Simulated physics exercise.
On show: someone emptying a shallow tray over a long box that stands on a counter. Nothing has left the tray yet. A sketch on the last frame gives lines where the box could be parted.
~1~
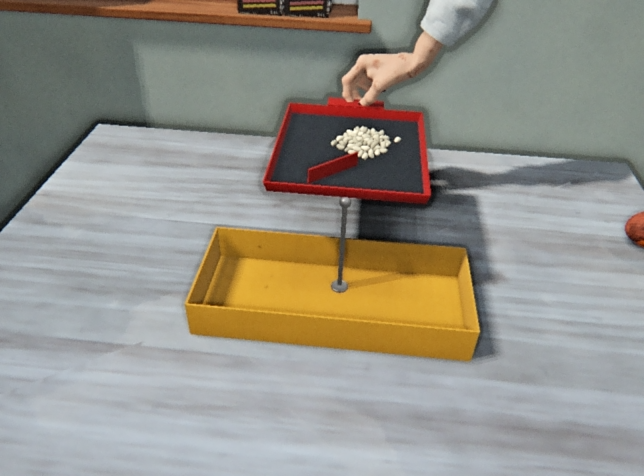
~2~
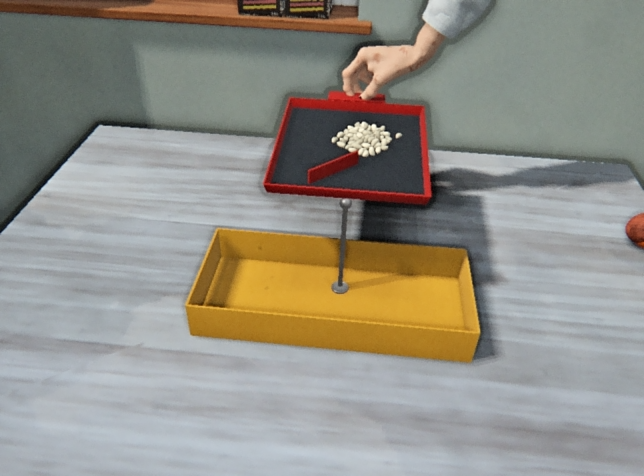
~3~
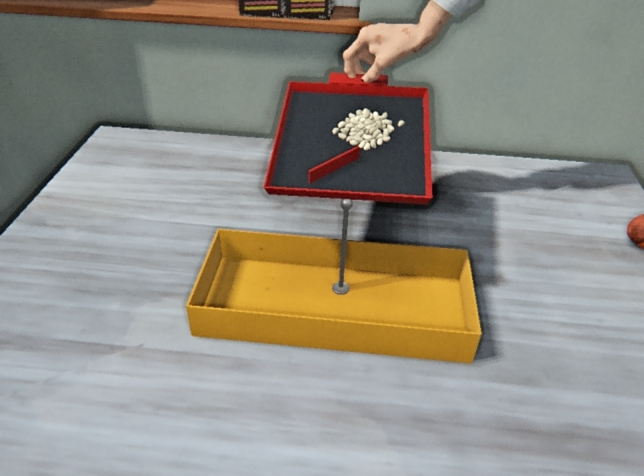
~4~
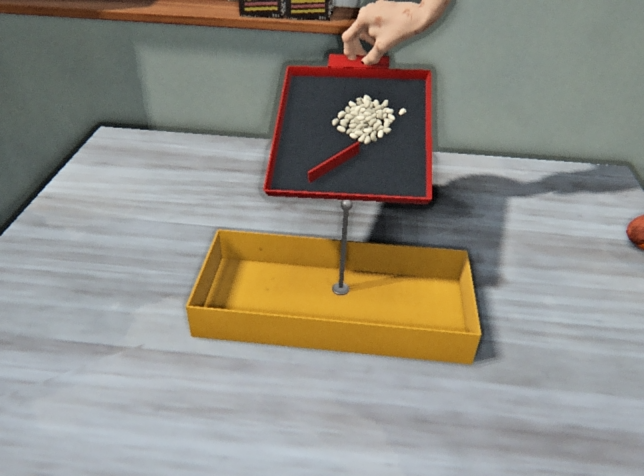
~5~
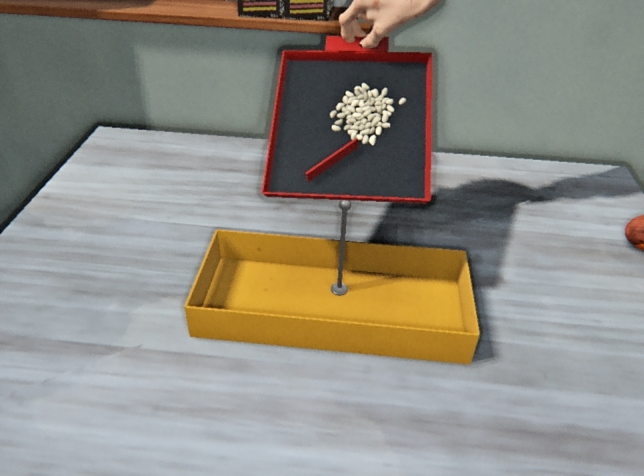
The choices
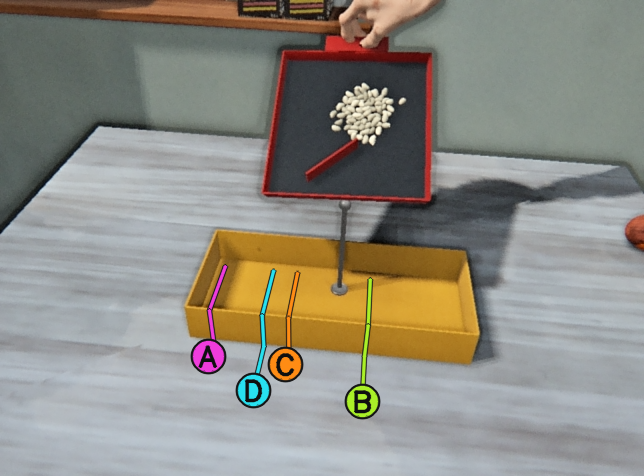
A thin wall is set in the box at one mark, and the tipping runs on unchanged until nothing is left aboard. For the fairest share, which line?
The answer is line C.
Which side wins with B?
More lands on the left.
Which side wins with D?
Right.
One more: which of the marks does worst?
That would be A.
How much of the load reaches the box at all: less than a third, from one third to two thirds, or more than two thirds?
It is more than two thirds.
On the marked copy, line A crosses the front rim at (209, 309); line B crosses the front rim at (368, 324); line C crosses the front rim at (288, 317); line D crosses the front rim at (262, 314).
Choosing A, of what is caught, none at all on the left of the divider, the whole lot on the right.
Choosing B, of what is caught, the bulk on the left of the divider, close to a quarter on the right.
Choosing C, of what is caught, close to a third on the left of the divider, close to two thirds on the right.
Choosing D, of what is caught, close to a quarter on the left of the divider, the bulk on the right.
